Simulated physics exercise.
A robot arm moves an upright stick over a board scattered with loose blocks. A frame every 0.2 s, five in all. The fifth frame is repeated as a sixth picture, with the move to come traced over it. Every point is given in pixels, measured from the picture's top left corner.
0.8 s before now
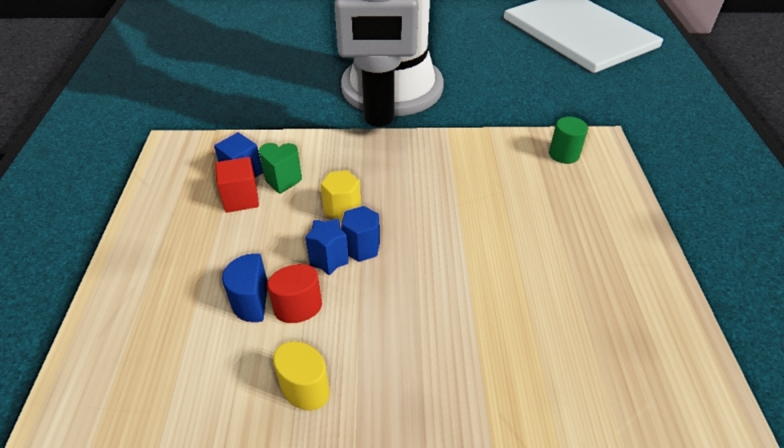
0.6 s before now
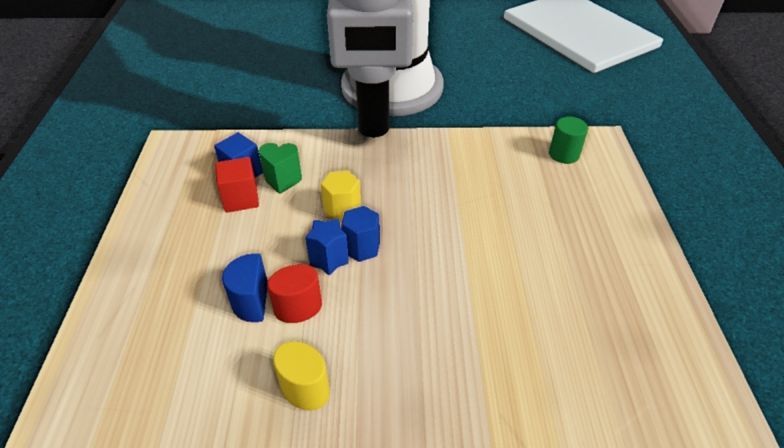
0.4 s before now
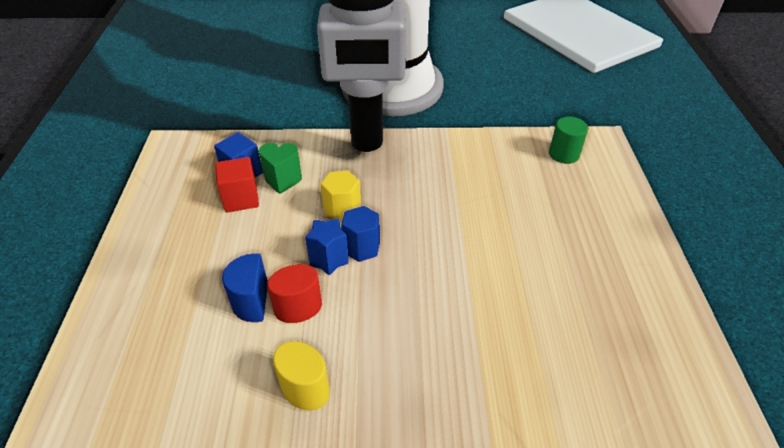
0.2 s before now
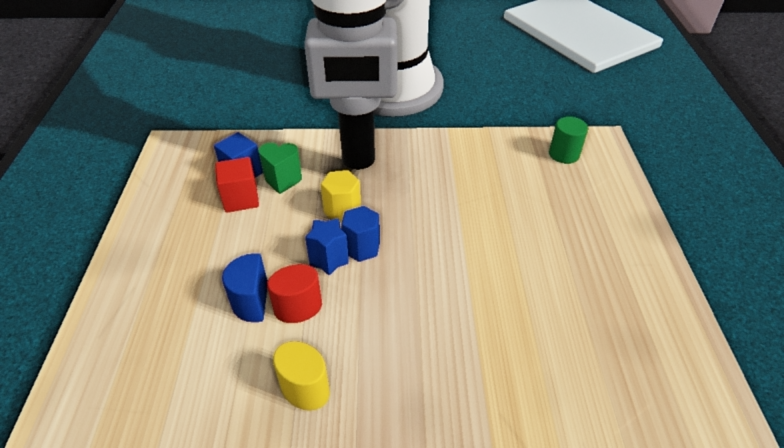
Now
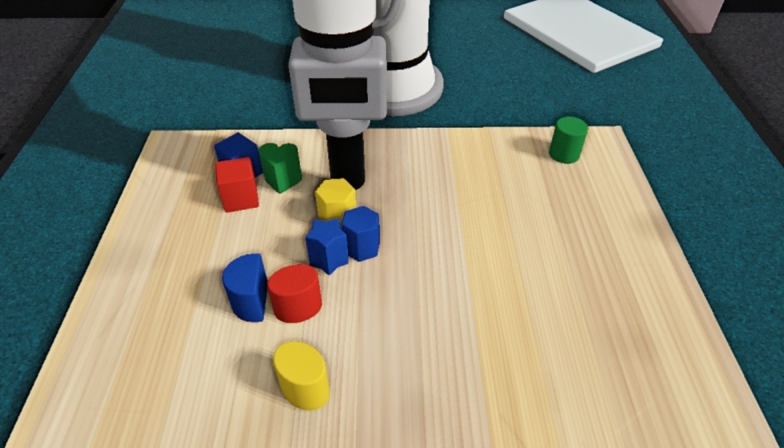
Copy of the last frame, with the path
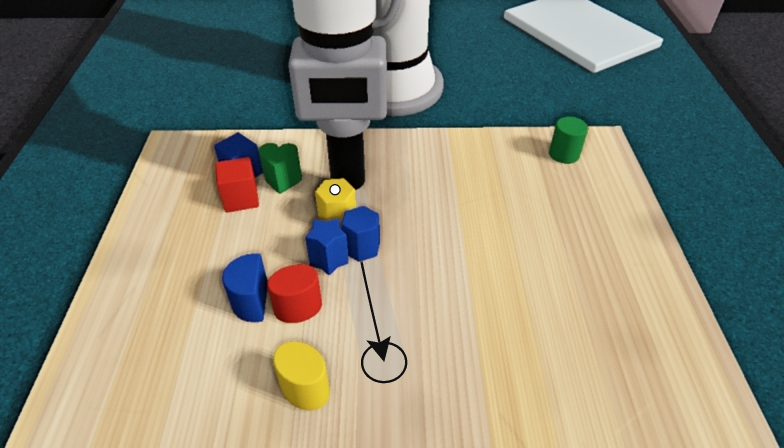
The footage shows a robot arm moving an upright black stick toward the viewer and slightly left over a wooden board scattered with coloured blocks, then nudging the yellow hexagonal block slightly toward the blue star block.
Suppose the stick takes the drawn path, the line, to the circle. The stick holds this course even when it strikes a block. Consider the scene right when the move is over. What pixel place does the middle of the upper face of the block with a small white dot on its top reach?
Its top middle: (317, 219).
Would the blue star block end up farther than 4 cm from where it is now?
In short: No.
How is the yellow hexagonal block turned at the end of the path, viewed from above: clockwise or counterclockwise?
It twists clockwise.
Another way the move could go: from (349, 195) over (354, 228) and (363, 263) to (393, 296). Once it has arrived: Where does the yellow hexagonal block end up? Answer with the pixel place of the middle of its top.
Somewhere near (316, 221).
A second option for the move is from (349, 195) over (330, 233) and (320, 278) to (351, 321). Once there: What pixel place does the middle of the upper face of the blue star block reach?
I'd expect the centre of its top face to be at (363, 323).
The line goes straight from (349, 195) to (384, 362); the dot is on the yellow hexagonal block.
The first path, step by step. One third of the way, stick (357, 228); blue star block (320, 245); yellow hexagonal block (318, 219), turned 75° clockwise; blue hexagonal block (365, 240), turned 15° anticlockwise.
Two thirds of the way, stick (368, 283); blue star block (320, 246); yellow hexagonal block (317, 219), turned 80° clockwise; blue hexagonal block (380, 301), turned 20° anticlockwise.
At the end, stick (384, 349); red oval unmoved; blue star block (320, 246); yellow hexagonal block (317, 219), turned 80° clockwise; blue hexagonal block (407, 372), turned 40° anticlockwise.
